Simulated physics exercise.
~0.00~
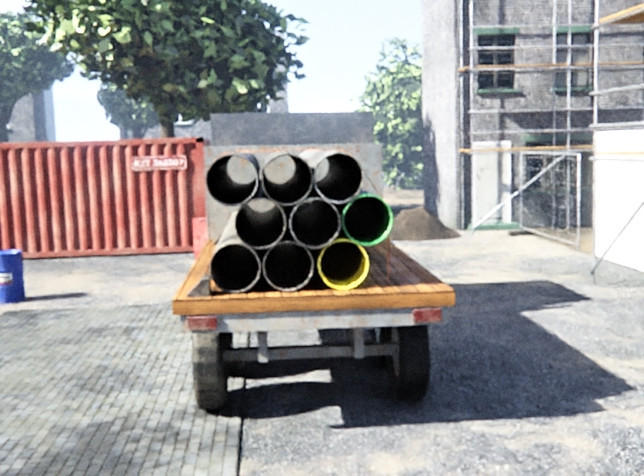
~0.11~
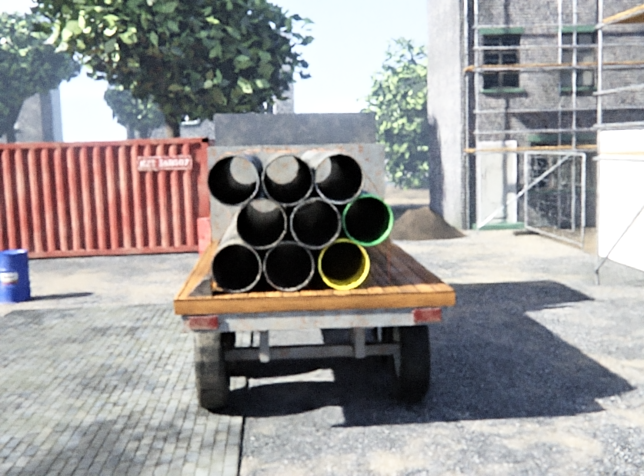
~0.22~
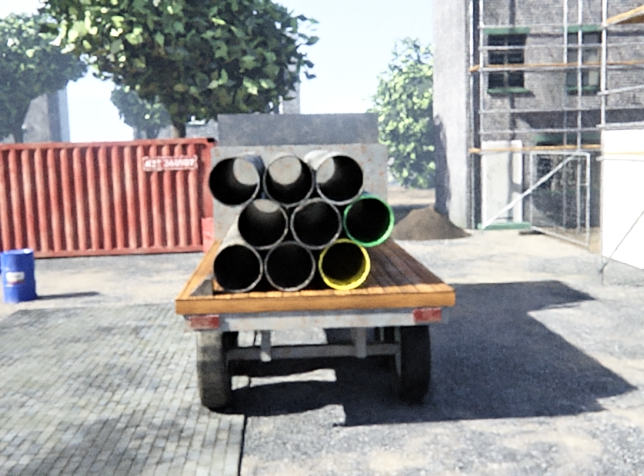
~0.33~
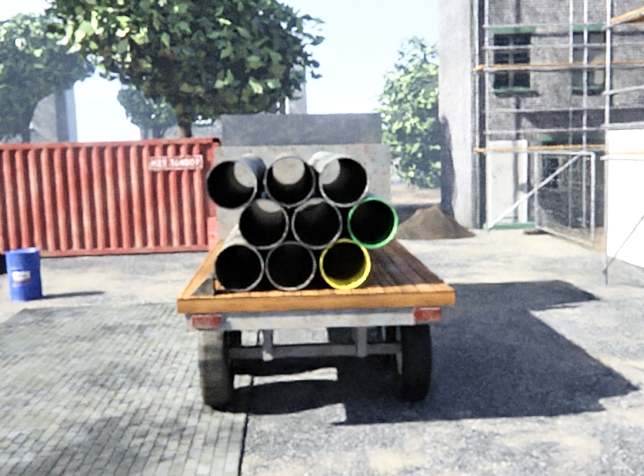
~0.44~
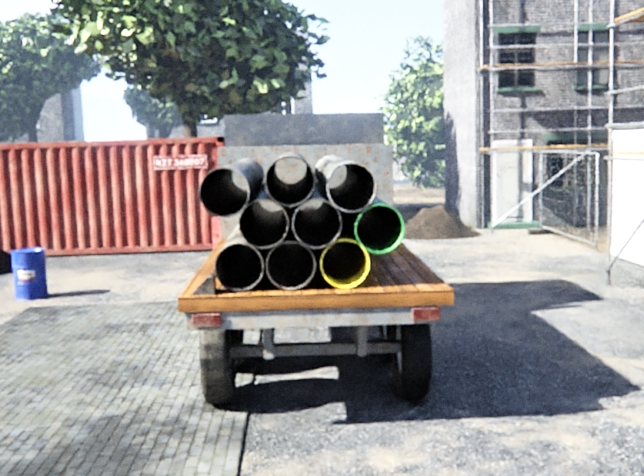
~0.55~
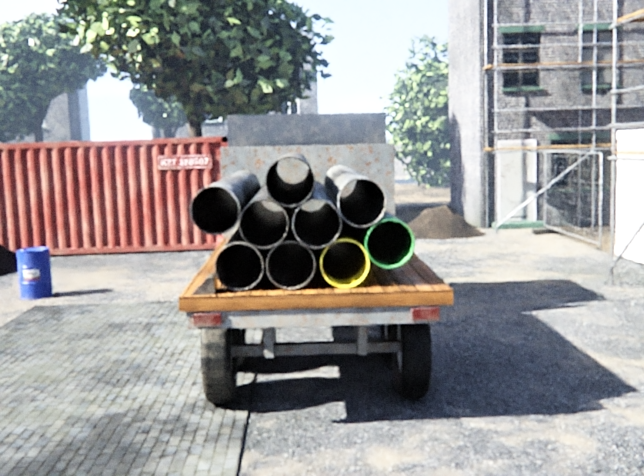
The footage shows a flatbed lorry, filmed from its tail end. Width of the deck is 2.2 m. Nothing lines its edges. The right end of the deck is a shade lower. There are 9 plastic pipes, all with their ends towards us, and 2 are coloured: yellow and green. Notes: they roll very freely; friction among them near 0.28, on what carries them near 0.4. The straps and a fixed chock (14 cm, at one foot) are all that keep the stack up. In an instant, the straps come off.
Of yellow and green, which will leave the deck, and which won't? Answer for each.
Yellow pipe will, green will.
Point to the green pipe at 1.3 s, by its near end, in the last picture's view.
Roughly at (440, 262) in the last picture.
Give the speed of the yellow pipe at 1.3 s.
0.8 m/s, roughly.
After 1.3 s, yellow is on the deck, 60 cm from the right edge, rolling right; green is on the deck, 10 cm from the right edge, rolling right; 2 off so far.
After 2.3 s, yellow is dropping off the right side; green is down on the right; 4 off so far.
At the end (8.9 s), yellow is down on the right; green is on the ground to the right; 6 off so far.
